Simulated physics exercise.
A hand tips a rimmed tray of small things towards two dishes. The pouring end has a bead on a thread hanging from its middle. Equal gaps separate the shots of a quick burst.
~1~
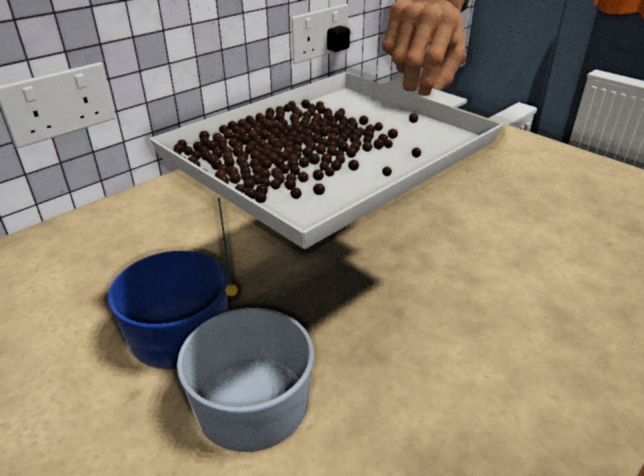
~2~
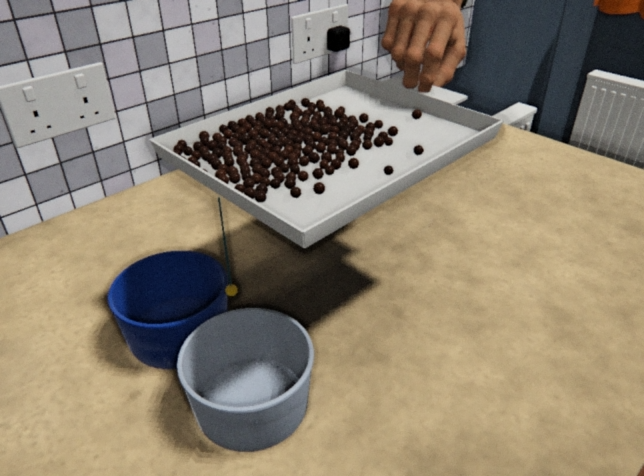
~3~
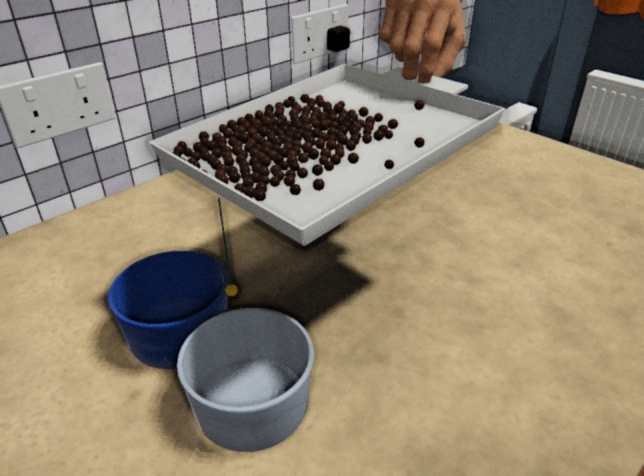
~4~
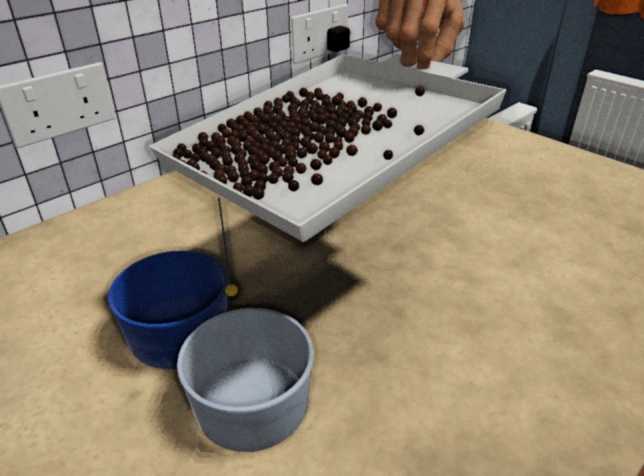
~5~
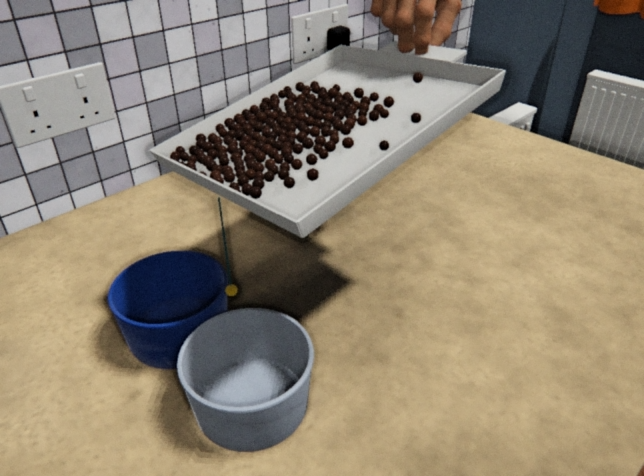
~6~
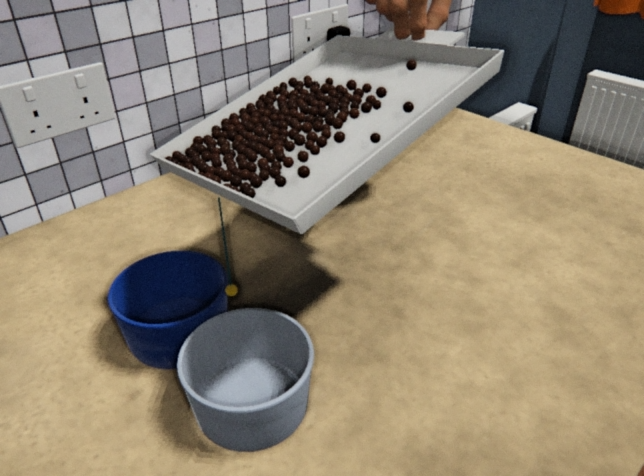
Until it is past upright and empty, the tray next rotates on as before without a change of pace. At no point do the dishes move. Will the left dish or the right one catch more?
Winner: Left dish.
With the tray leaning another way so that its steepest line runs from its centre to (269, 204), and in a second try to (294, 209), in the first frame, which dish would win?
The rightmost dish, then the rightmost dish.
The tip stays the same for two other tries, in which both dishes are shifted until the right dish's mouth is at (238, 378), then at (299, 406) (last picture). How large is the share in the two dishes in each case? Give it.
You'd see around 40 per cent and then around 0 per cent.
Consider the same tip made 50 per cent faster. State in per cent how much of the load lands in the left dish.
That works out at roughly 80 per cent.
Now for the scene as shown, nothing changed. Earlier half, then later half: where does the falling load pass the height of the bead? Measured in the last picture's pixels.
Points: About (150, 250), then about (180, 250).
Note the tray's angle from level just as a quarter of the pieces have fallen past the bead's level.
That happens at around 75°.
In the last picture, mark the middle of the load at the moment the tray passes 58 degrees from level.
Look around (219, 127) in the last picture.
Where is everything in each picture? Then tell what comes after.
In the first frame, corners of the pouring end (156, 138) and (304, 228), level; middle of the load (283, 142), chocolate balls; left dish (123, 332); right dish (195, 411); bead on its thread (231, 290).
In the second frame, corners of the pouring end (156, 139) and (304, 227), level; middle of the load (282, 141).
In the third frame, corners of the pouring end (156, 142) and (302, 225), tipped barely, lowest at the left corner; middle of the load (282, 139).
In the fourth frame, corners of the pouring end (155, 145) and (300, 221), tipped a little, lowest at the left corner; middle of the load (280, 135).
In the fifth frame, corners of the pouring end (155, 149) and (297, 217), tipped a little, lowest at the left corner; middle of the load (277, 131).
In the sixth frame, corners of the pouring end (156, 153) and (294, 214), tipped clearly, lowest at the left corner; middle of the load (269, 130), the larger part on the move; left dish (123, 332); right dish (195, 411).
Just after the last frame, tray tipped steeply; every one on the tray.
A moment on, tray tipped right over; about a tenth on the tray; roughly two thirds in the left dish; about a tenth outside both; about a tenth in the air.
Further on, tray tipped past a quarter turn; the larger part in the left dish; roughly a quarter outside both.
When it is over, tray tipped past a quarter turn; not one in the right dish; the larger part in the left dish; roughly a quarter outside both.
